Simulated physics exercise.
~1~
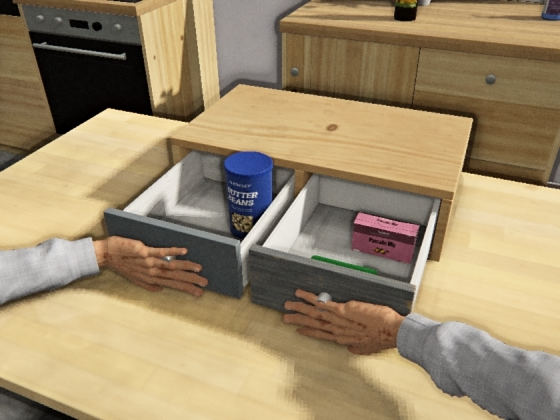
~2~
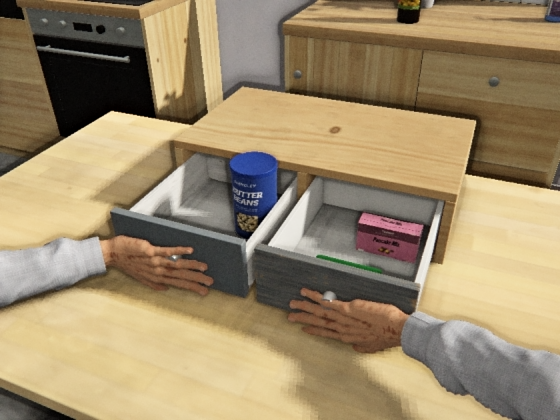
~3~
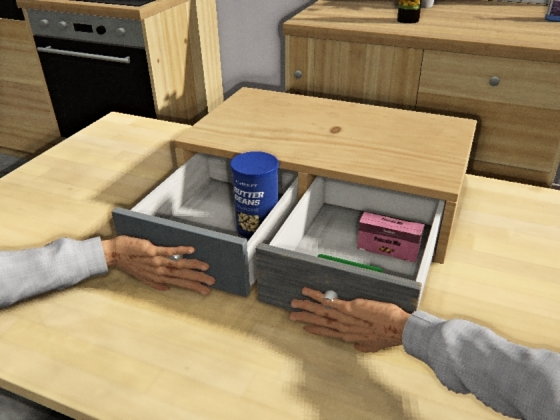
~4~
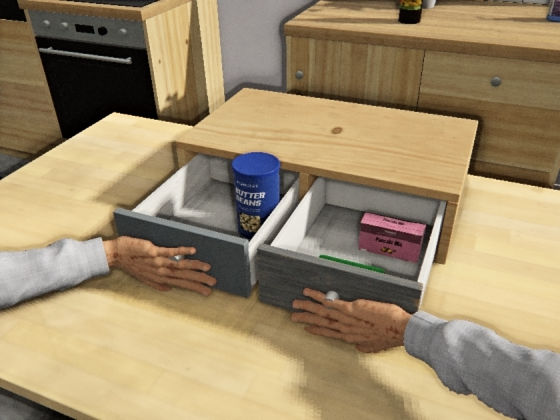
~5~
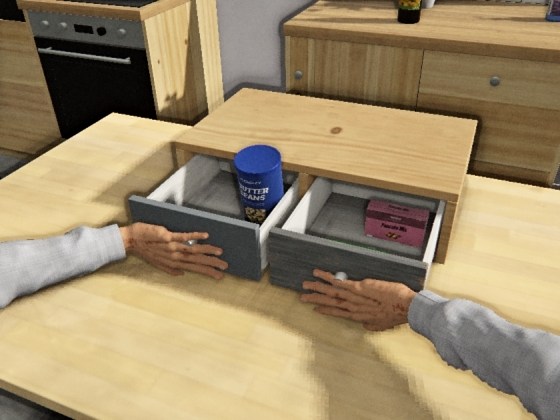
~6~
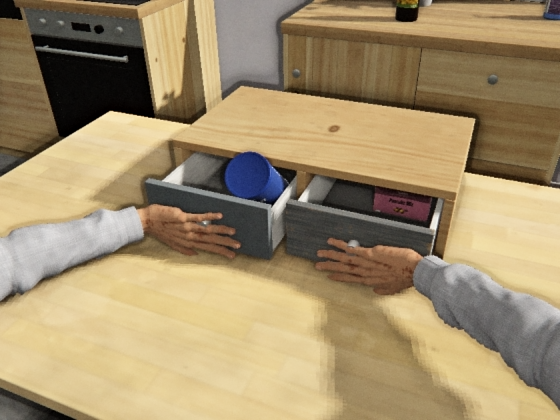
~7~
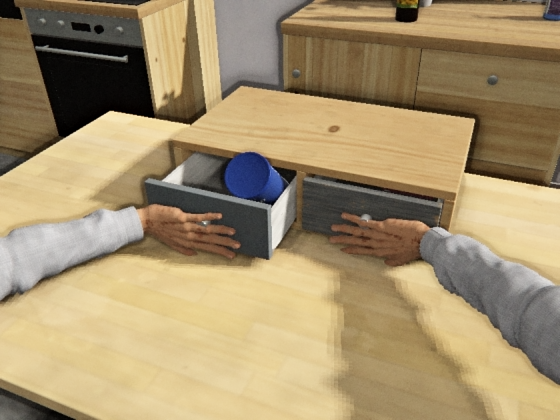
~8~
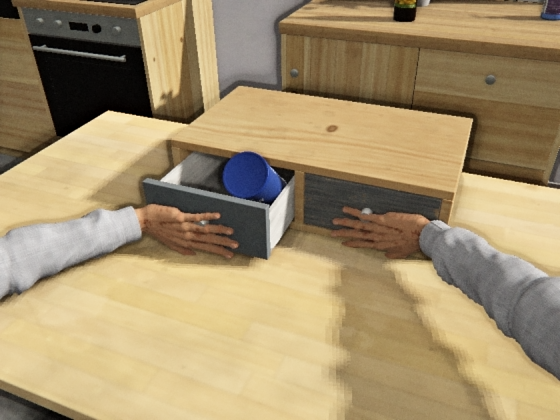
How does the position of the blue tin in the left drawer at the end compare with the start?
At the start the blue tin stands upright in the left drawer, and by the end it is leaning over.
